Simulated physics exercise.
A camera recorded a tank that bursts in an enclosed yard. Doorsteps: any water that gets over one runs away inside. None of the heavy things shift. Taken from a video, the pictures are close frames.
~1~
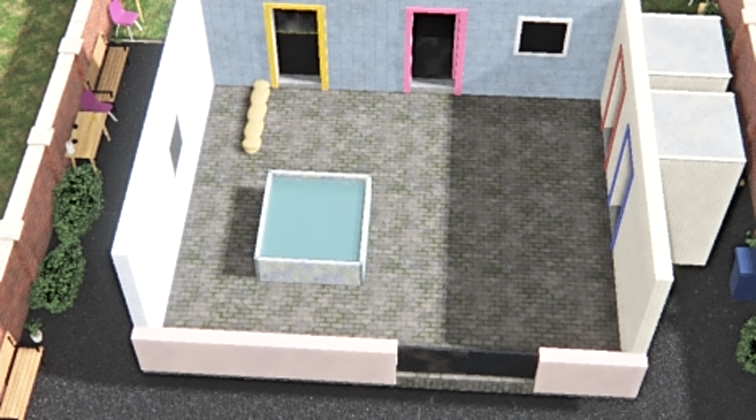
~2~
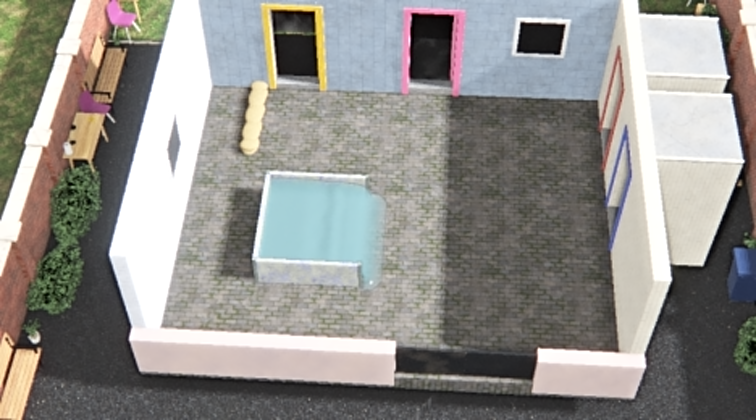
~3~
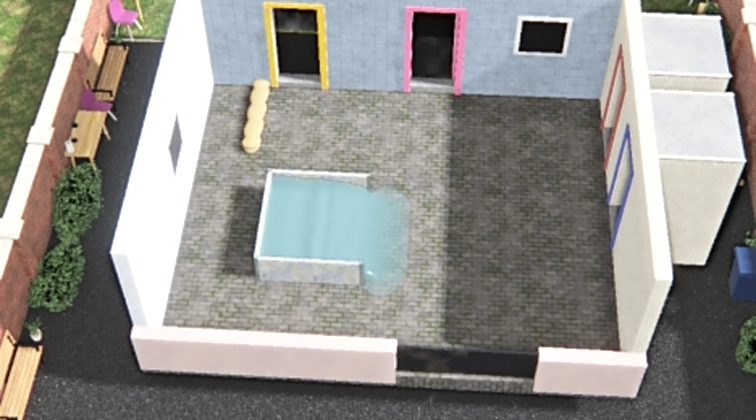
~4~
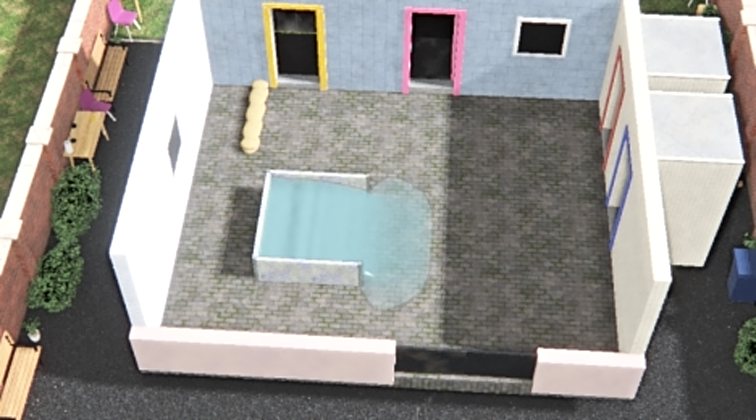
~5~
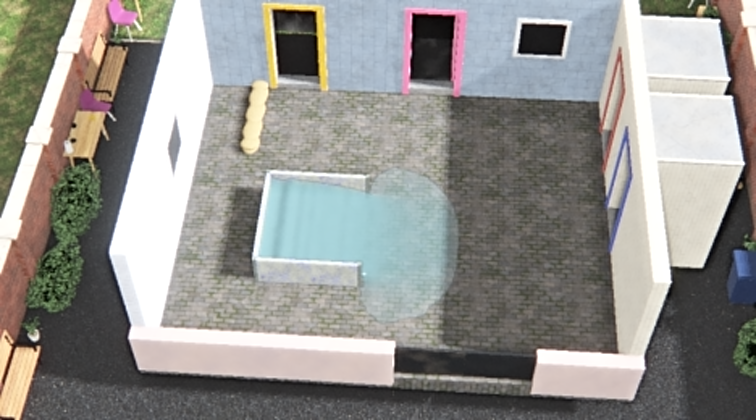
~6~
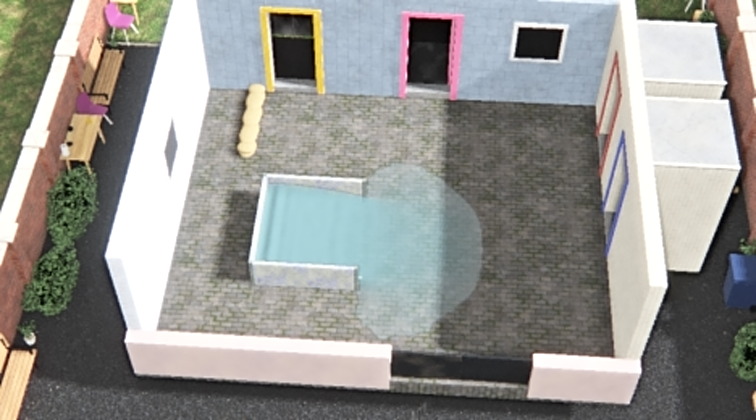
A tank in a walled yard bursts open and water spreads right across the paving.
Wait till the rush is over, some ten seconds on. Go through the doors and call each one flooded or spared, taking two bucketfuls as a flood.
Pink door: Spared, yellow door: Spared, red door: Spared, blue door: Flooded.
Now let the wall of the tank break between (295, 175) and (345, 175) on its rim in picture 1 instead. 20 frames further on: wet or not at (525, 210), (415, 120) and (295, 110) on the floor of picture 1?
So: Spared, then wetted, then wetted.
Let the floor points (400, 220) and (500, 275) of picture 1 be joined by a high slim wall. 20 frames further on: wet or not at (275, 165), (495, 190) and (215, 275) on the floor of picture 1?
Log, spots one to three: Spared; swamped; spared.
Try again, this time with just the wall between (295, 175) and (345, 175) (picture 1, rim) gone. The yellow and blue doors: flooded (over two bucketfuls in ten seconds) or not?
The yellow door tops the limit and the blue door remains within the limit.
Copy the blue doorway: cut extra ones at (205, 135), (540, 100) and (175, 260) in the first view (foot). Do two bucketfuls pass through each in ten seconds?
Door by door: Ends up below, ends up above, ends up below.
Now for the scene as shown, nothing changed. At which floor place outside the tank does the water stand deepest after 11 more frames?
Deepest spot: Around (596, 282).
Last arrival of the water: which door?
That would be the yellow one.
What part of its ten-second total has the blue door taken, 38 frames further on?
I'd put it at about 100 per cent.
A moment on, water covers 30 % of the floor; the pink door not reached, the yellow door not reached, the red door not reached, the blue door not reached.
Next, water covers 45 % of the floor; the pink door not reached, the yellow door not reached, the red door not reached, the blue door over two buckets in.
Then, water covers 50 % of the floor; the pink door wet at the sill, nothing in, the yellow door not reached, the red door wet at the sill, nothing in, the blue door far over two buckets in.
Later, water covers 55 % of the floor; the pink door wet at the sill, nothing in, the yellow door not reached, the red door under two buckets in, the blue door far over two buckets in.
In the end, water covers 85 % of the floor; the pink door wet at the sill, nothing in, the yellow door wet at the sill, nothing in, the red door under two buckets in, the blue door far over two buckets in.
